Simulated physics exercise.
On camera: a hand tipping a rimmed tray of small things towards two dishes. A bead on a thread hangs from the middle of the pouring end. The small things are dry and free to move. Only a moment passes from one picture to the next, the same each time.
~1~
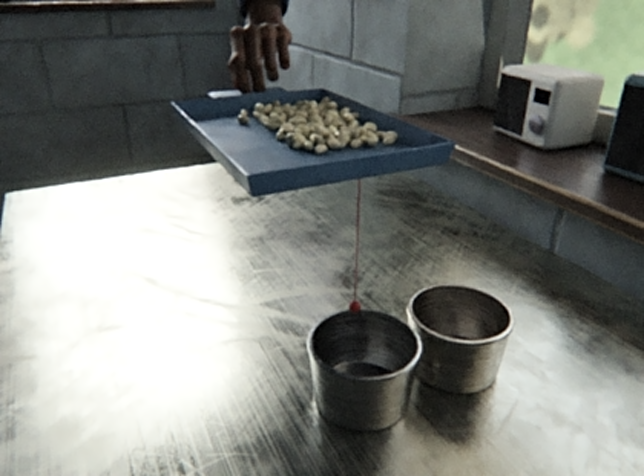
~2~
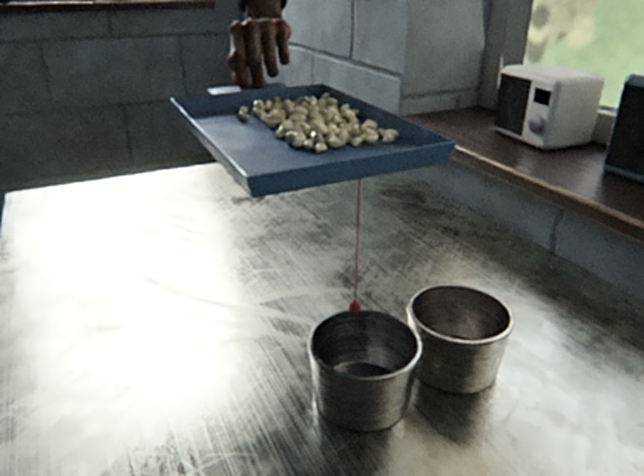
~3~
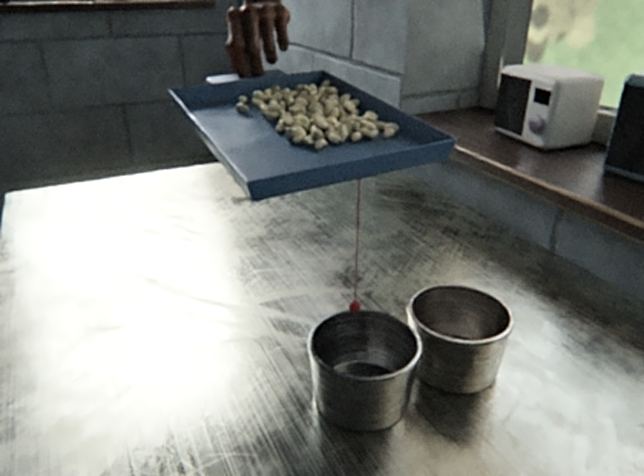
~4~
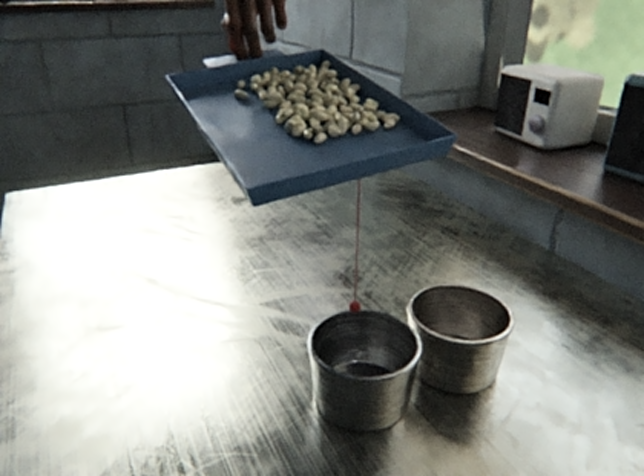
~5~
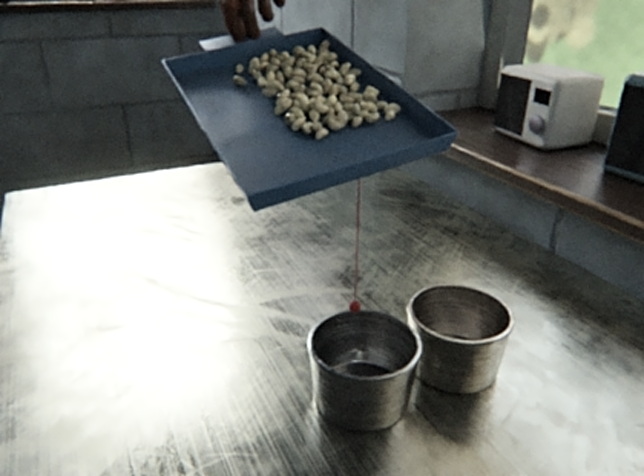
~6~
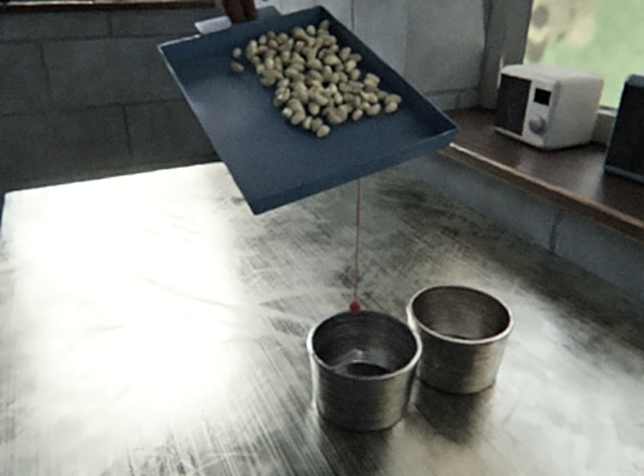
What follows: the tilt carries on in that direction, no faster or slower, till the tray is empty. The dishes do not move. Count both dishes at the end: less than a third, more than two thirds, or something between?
Caught overall: Less than a third.
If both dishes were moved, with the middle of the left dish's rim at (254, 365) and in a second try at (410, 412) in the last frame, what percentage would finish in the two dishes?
Roughly 80 per cent, and 0 per cent.
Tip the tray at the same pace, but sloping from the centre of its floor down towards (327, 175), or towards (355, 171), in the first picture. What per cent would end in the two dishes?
Roughly 30 per cent, and 50 per cent.
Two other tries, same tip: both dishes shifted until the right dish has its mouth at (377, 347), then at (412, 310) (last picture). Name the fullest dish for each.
The first try: The dish on the left. The second: The left one.
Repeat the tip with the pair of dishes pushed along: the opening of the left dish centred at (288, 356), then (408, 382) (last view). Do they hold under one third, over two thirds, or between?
The first try: Over two thirds. The second: Below one third.
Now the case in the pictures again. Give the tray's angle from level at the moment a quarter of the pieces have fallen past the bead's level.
At about 80°.
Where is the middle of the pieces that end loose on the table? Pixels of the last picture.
Near (261, 435).
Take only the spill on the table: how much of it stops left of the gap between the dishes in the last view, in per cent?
Close to 90 per cent.
Soon, tray tipped steeply; most on the tray; a small part in the air.
A while on, tray tipped past a quarter turn; about a quarter on the tray; a small part in the left dish; about half outside both; a small part in the air.
Towards the end, tray tipped past a quarter turn; a small part in the left dish; nearly all outside both.
Finally, tray tipped past a quarter turn; a small part in the left dish; none in the right dish; nearly all outside both.
